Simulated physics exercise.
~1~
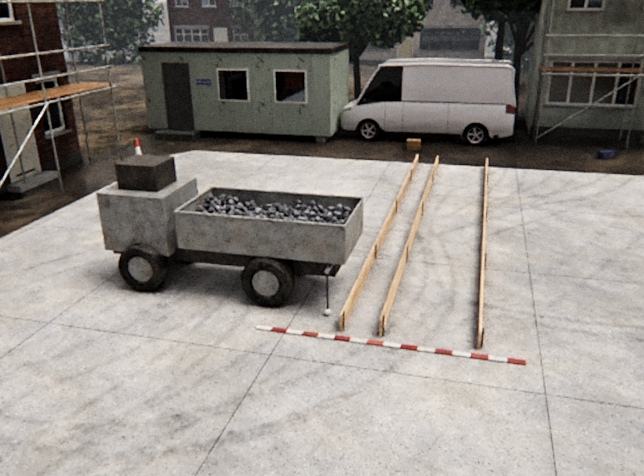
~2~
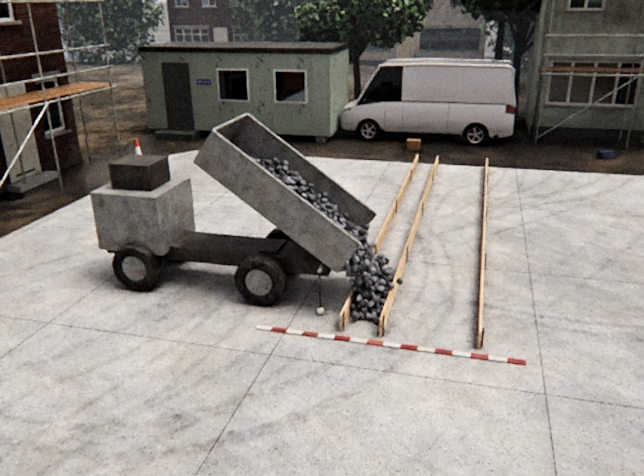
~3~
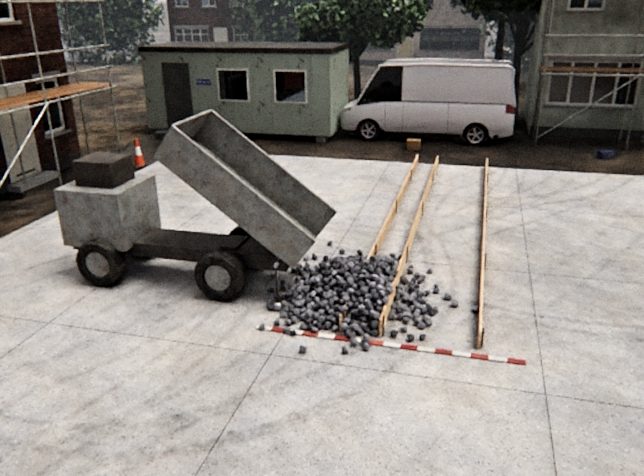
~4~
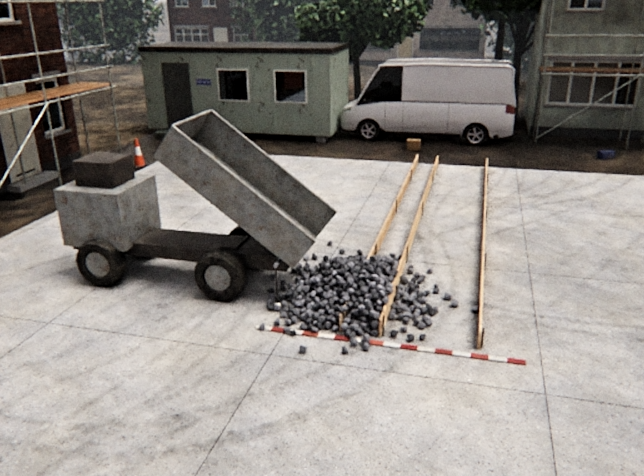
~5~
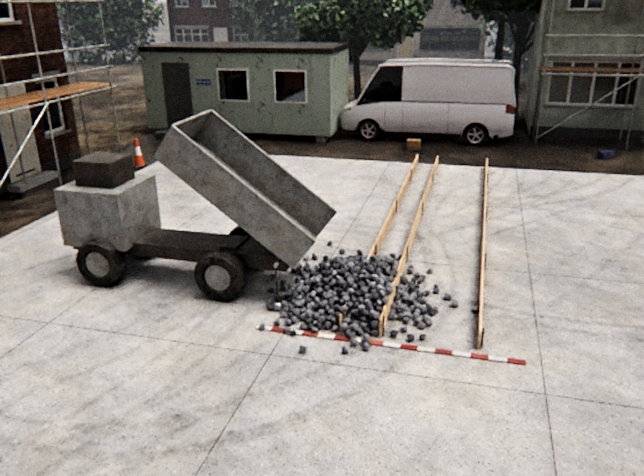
In this clip, a grey truck tilts its bed and pours dark stones toward wooden boards on a concrete yard, then moves left as the load empties; the stones rest in a pile before and within the near bay, with a few in the far bay.
